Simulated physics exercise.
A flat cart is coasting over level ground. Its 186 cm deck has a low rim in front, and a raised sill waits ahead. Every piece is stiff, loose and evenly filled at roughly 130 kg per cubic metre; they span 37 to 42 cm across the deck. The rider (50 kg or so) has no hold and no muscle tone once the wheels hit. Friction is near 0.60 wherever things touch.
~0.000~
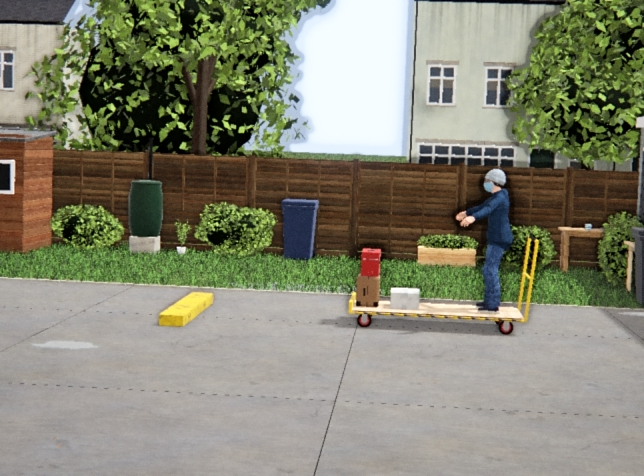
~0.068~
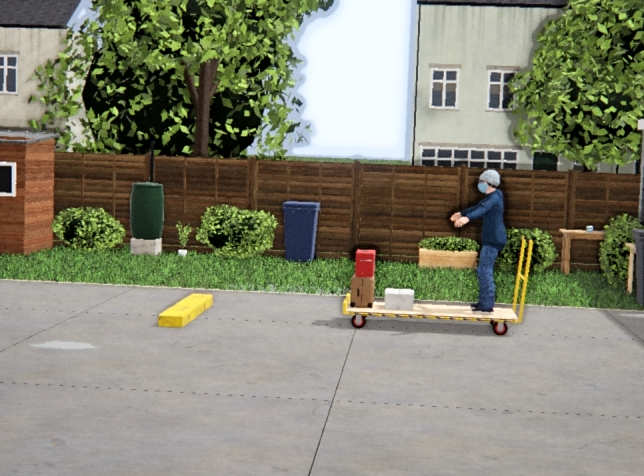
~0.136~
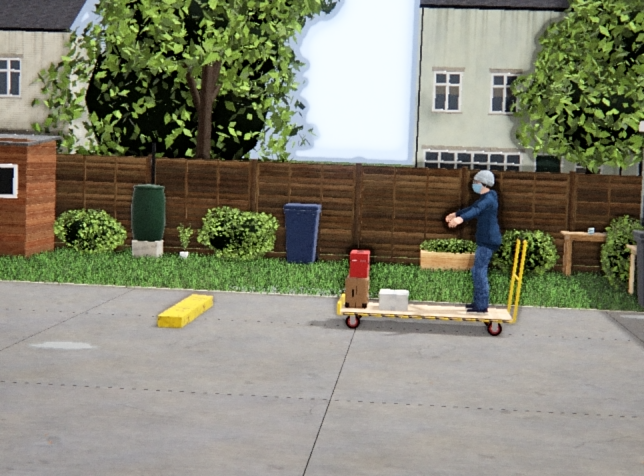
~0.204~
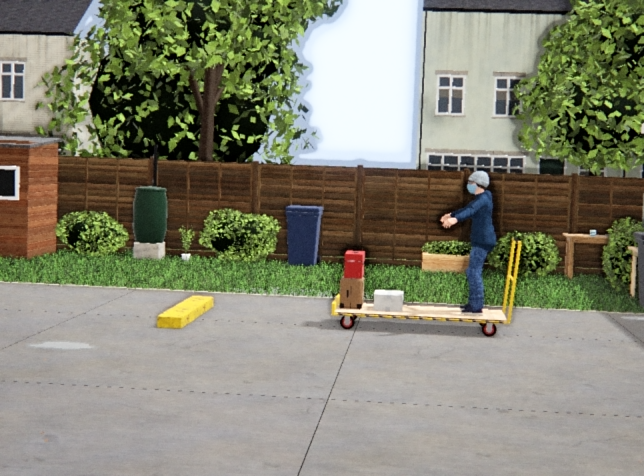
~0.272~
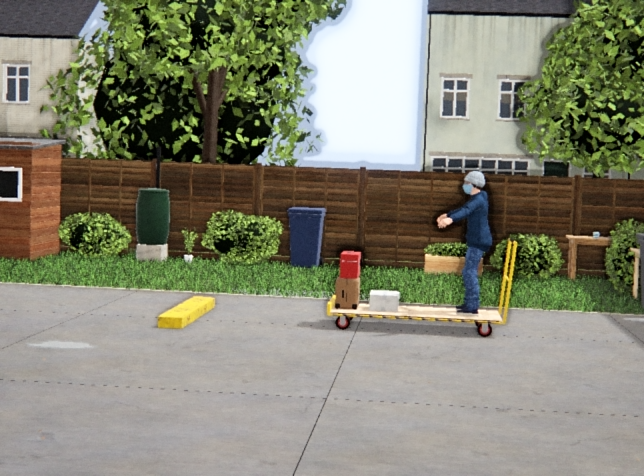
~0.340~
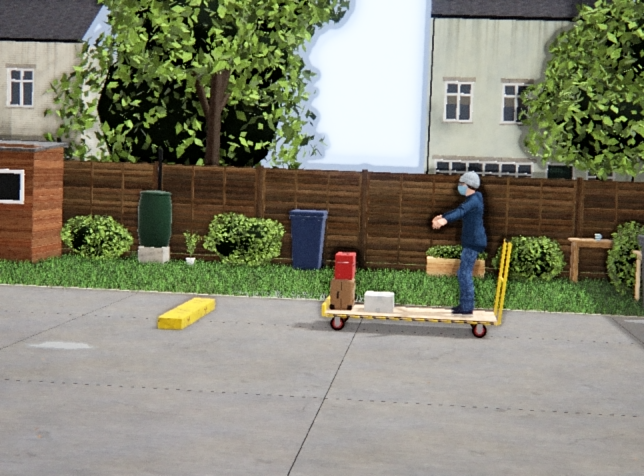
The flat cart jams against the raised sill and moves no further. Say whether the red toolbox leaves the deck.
The red toolbox stays on at this speed.
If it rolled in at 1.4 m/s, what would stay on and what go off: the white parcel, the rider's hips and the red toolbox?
In that case white on, hips on, red off.
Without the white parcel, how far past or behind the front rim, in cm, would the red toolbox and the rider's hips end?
In that case red 20 behind, hips 140 behind.
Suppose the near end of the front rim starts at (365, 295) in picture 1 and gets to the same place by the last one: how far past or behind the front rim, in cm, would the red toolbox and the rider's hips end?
In that case red 40 past, hips 130 behind.
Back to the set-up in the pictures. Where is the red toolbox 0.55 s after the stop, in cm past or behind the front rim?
About 15 cm behind the rim.
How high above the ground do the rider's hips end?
Some 50 cm up.
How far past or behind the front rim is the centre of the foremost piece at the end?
Some 20 cm behind it.
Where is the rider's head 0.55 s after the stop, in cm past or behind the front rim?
Some 80 cm behind it.
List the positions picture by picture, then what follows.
The first picture shows red toolbox (371, 263), brown suitcase (368, 290), rim corner (350, 310); 181 cm short of the stop.
The second picture shows red toolbox (365, 263), brown suitcase (363, 291), rim corner (344, 311); 175 cm short of the stop.
The third picture shows red toolbox (360, 264), brown suitcase (357, 291), rim corner (339, 311); 169 cm short of the stop.
The fourth picture shows red toolbox (355, 265), brown suitcase (352, 292), rim corner (333, 311); 163 cm short of the stop.
The fifth picture shows red toolbox (350, 265), brown suitcase (348, 292), rim corner (329, 312); 158 cm short of the stop.
The sixth picture shows red toolbox (345, 266), brown suitcase (343, 293), rim corner (323, 313); 152 cm short of the stop. Speed about 0.9 m/s.
Impact comes at 2.11 s.
After 2.66 s the red toolbox is 16 cm behind the rim, tilted 0°, near (208, 259) in the last picture's view.
After 3.11 s the red toolbox is 16 cm behind the rim, tilted 0°, near (208, 259) in the last picture's view.
At rest, 3.9 s, nothing is past the rim; behind it, white parcel, red toolbox, brown suitcase and the rider's hips.
